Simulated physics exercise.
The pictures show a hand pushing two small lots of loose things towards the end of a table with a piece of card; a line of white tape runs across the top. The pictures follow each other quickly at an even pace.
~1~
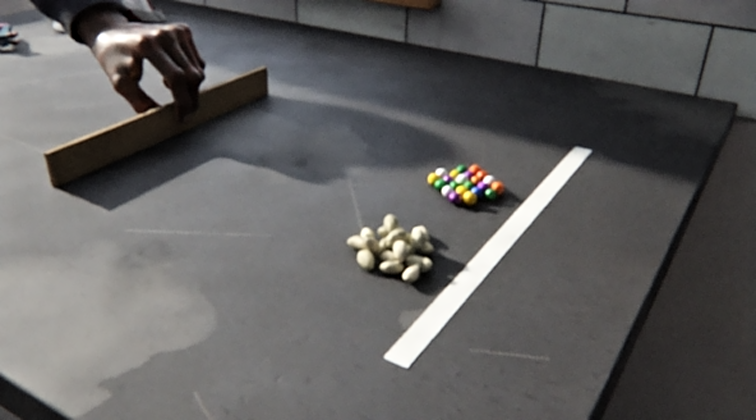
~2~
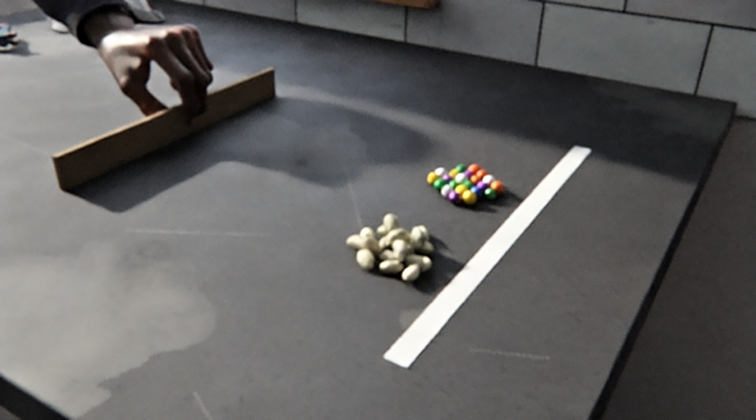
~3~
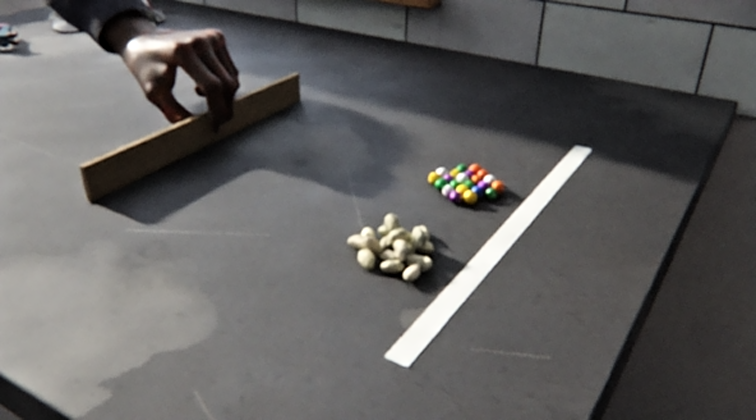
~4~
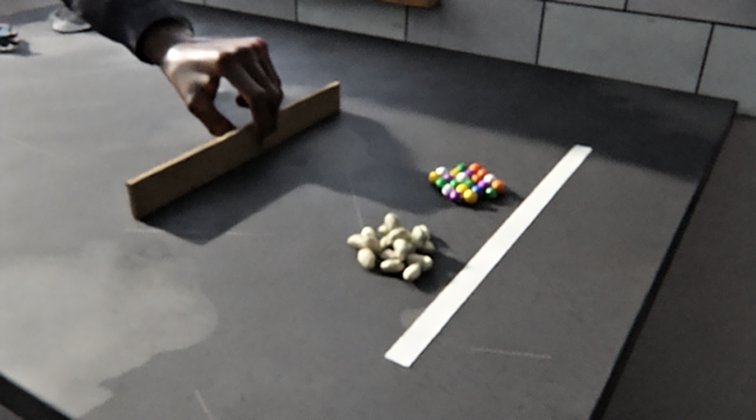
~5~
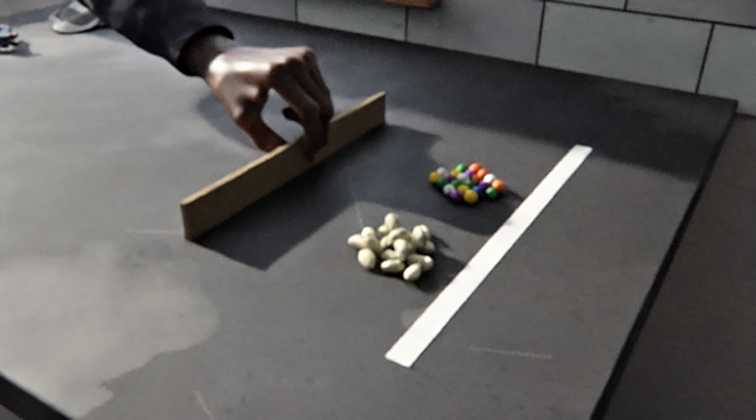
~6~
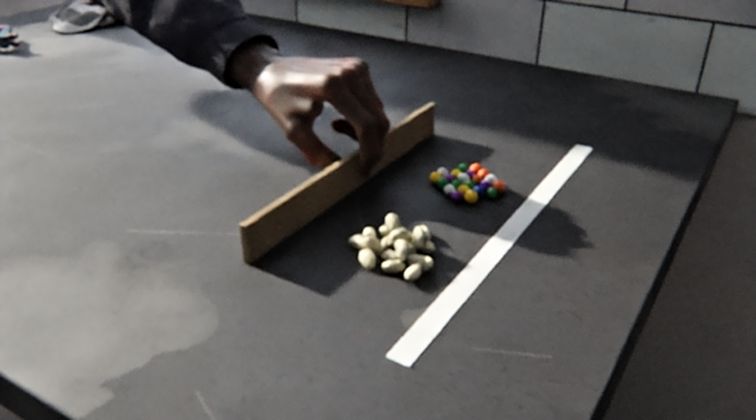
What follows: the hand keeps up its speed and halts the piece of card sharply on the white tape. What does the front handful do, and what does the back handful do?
Front handful: It partly drops off. Back handful: It partly drops off.
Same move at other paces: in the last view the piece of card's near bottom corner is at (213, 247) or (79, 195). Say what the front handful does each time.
At the first place it sends some to the floor, at the second it keeps clear of the drop.
Then, 0.09 s later than the last frame, piece of card still moving, near (450, 179); front handful all on the table, its front near (473, 272); back handful all on the table, its front near (522, 194).
Then, 0.20 s later than the last frame, piece of card stopped at the white tape; front handful all on the table, its front near (604, 297); back handful all on the table, its front near (626, 227).
Then, 0.48 s later than the last frame, piece of card stopped at the white tape; front handful almost all over the edge; back handful every one over the edge.
When it is over, piece of card stopped at the white tape; front handful almost all over the edge; back handful every one over the edge.
